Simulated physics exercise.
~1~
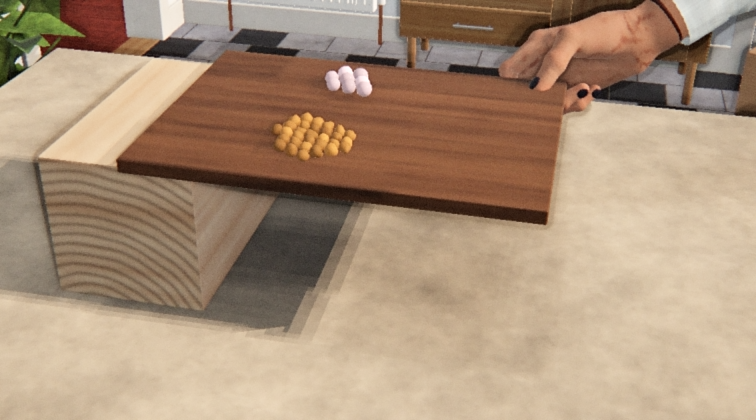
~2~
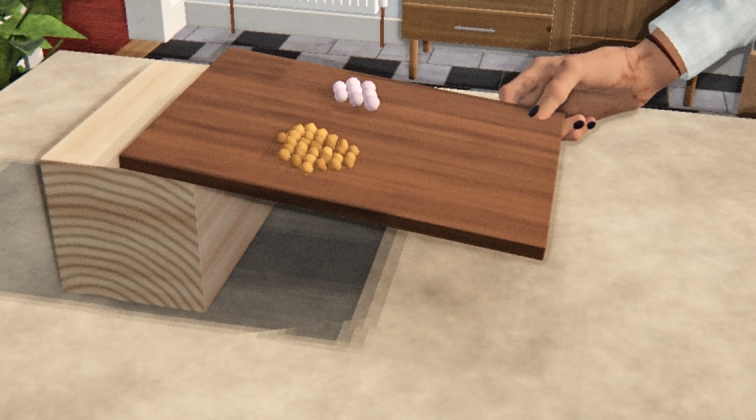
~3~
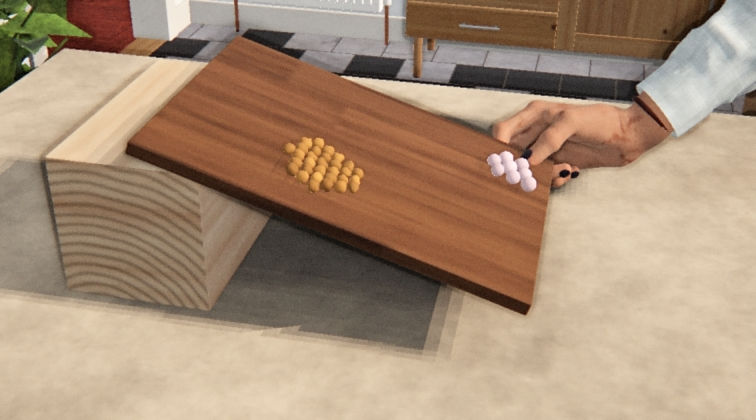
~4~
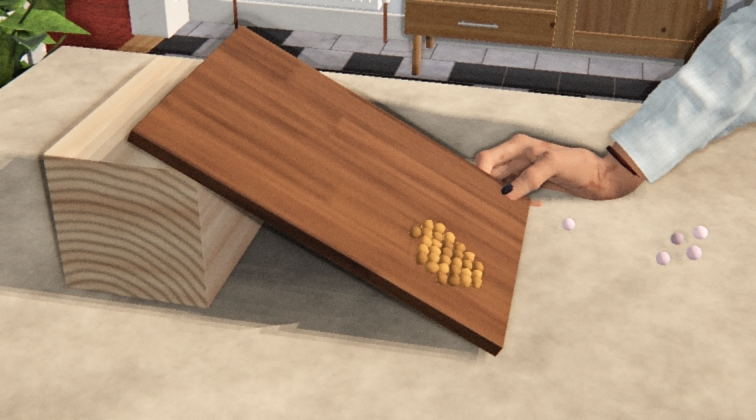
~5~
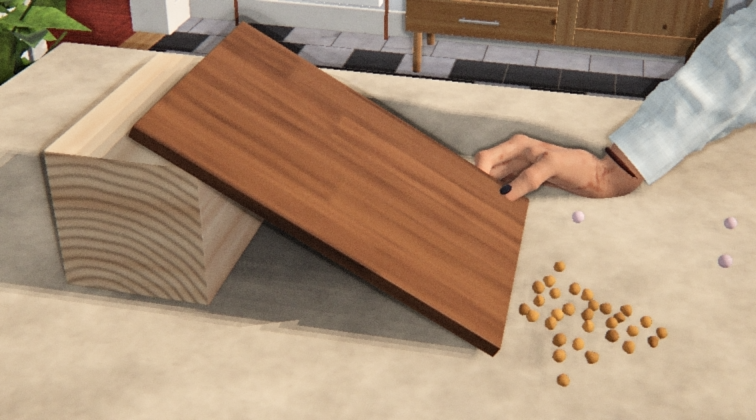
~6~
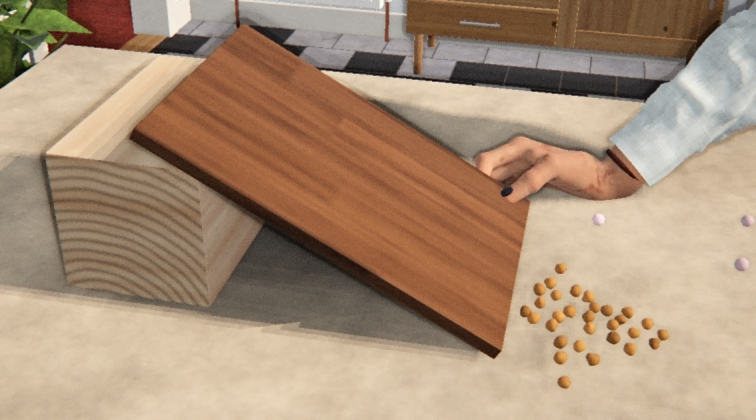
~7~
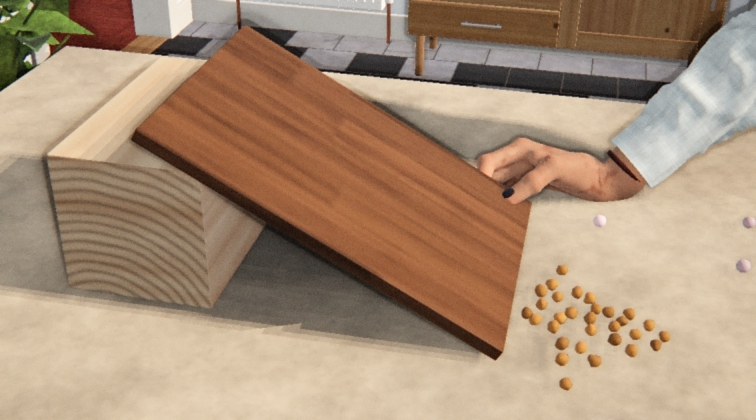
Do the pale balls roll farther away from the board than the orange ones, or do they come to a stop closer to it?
The pale balls roll farther away and are the last to stop, while the orange ones settle in a scatter nearer the low end of the board.
